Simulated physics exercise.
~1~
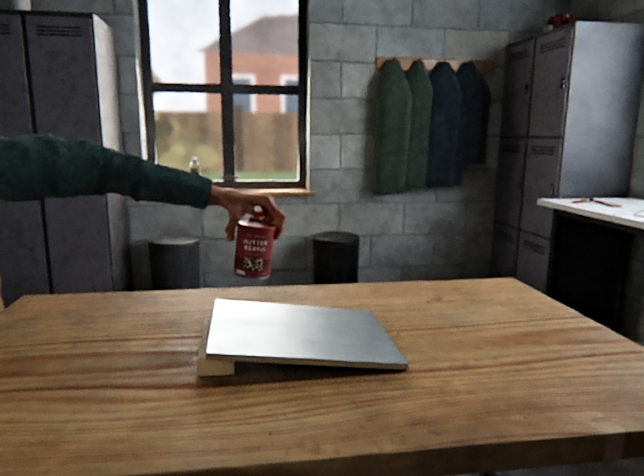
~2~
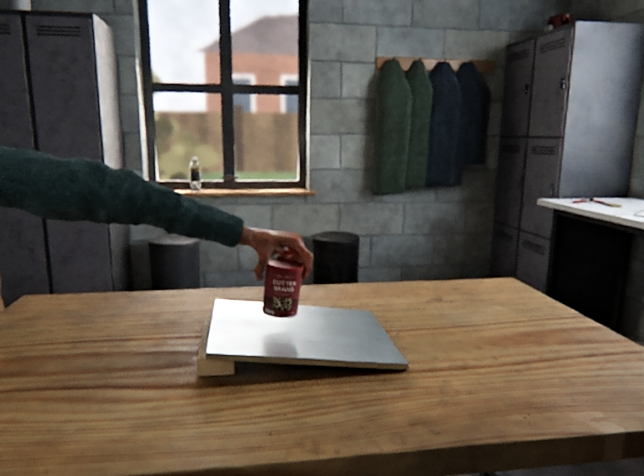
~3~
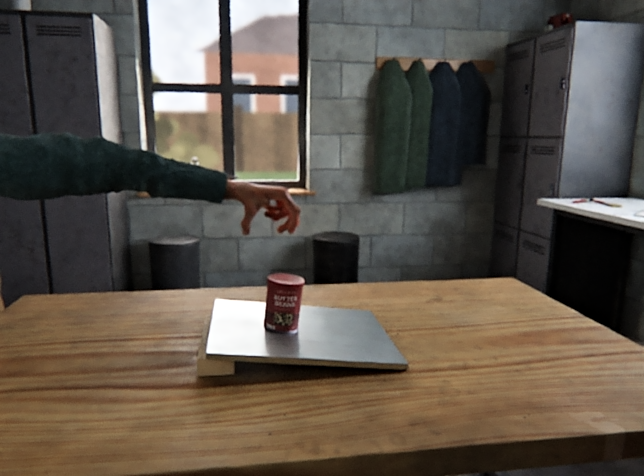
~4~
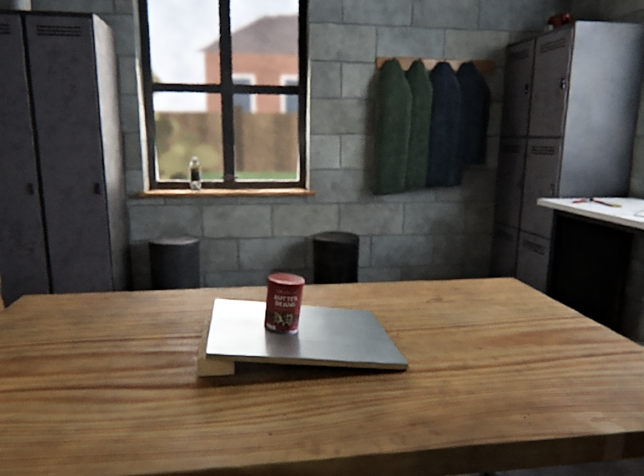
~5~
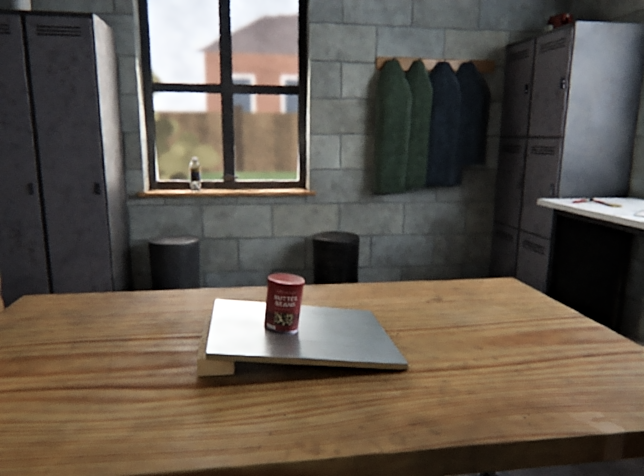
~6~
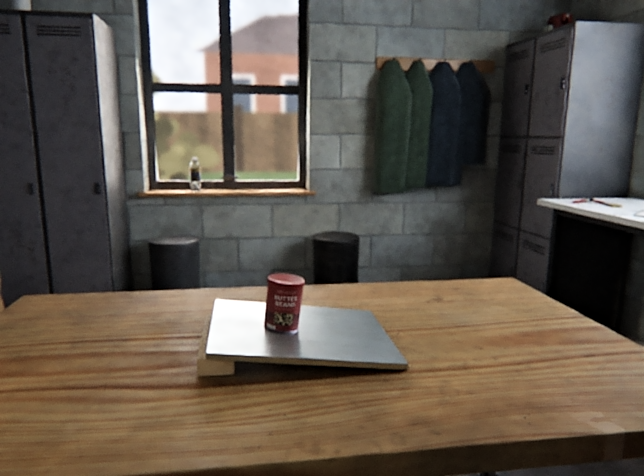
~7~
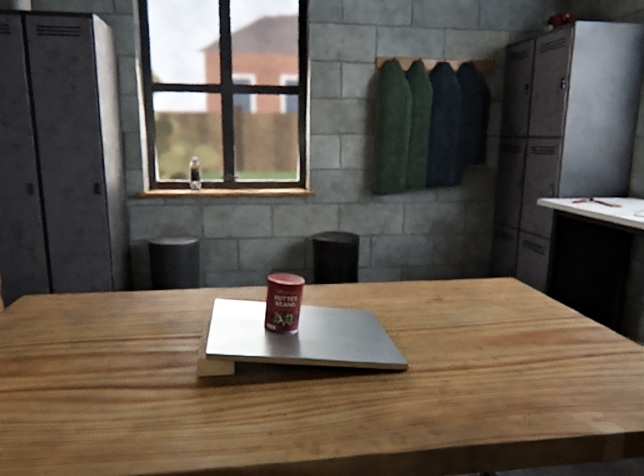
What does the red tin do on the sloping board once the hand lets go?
The red tin stays upright on the sloping board, right where the hand put it.
